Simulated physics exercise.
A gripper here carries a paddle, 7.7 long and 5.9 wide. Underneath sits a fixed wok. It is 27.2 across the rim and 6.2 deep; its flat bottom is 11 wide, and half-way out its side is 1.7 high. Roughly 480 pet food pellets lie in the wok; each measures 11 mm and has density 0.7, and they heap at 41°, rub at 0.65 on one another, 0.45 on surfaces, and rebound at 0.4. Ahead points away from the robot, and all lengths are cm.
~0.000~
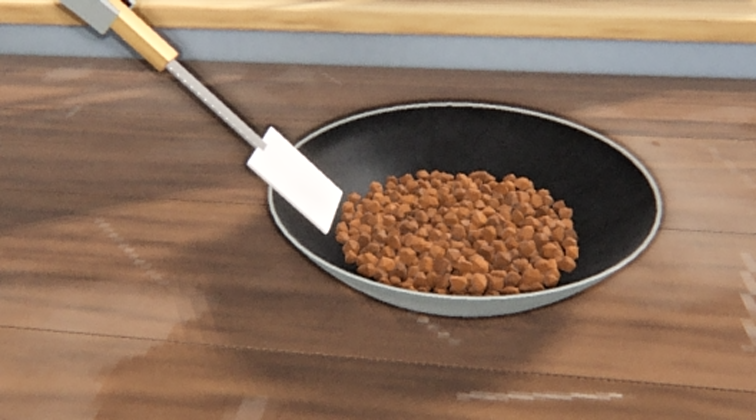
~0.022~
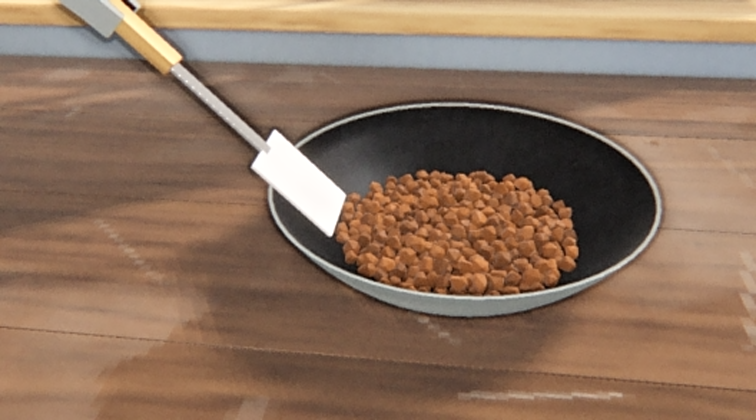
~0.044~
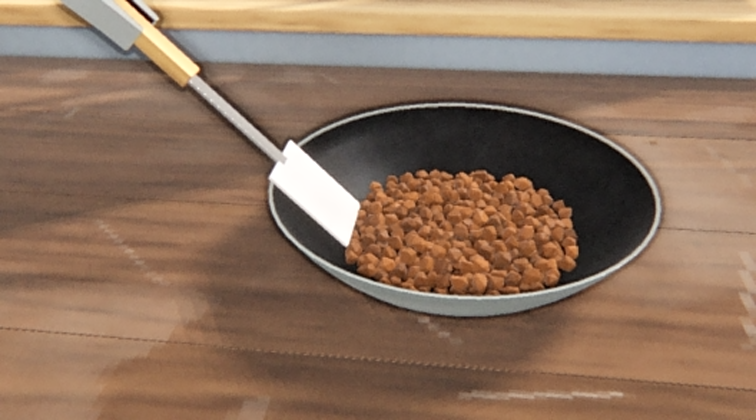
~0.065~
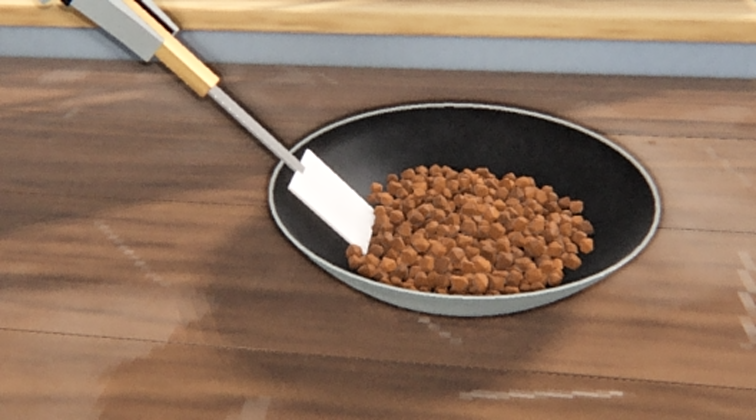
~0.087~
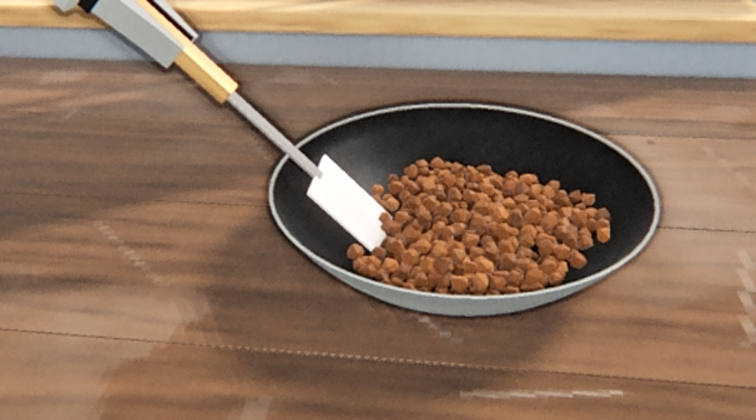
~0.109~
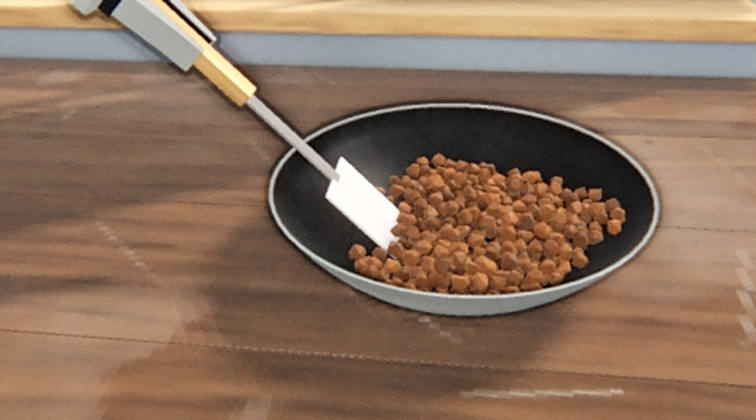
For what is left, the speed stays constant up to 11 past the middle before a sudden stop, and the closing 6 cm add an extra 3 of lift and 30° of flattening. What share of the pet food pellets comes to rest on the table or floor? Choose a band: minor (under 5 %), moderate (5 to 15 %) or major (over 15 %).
Major.
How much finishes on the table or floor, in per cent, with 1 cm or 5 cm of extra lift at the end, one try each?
Estimates, in order: 30 % then 25 %.
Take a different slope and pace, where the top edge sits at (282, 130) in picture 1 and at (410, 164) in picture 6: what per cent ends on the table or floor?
I'd put it at roughly 35 per cent.
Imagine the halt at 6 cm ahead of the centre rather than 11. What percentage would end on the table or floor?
Changed stop: Approx. 0 %.
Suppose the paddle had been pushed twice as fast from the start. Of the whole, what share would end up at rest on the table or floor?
Roughly 35 per cent, I'd say.
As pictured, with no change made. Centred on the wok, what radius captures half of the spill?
22 cm.
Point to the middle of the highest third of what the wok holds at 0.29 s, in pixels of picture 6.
Near pixel (594, 199).
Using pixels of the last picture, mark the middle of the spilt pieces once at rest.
About (748, 272).
After 0.20 s, sloping 46°, highest piece 6 above the table; 476 in the wok.
After 0.29 s, sloping 36°, highest piece 8 above the table; 471 in the wok, 5 on the blade or in flight.
After 0.53 s, sloping 16°, highest piece 8 above the table; 350 in the wok, 97 on the table or floor, 29 on the blade or in flight.
After 1.58 s, sloping 16°, highest piece 5 above the table; 350 in the wok, 126 on the table or floor.
At rest, 350 in the wok, 126 on the table or floor. That is 26 % on the table or floor.
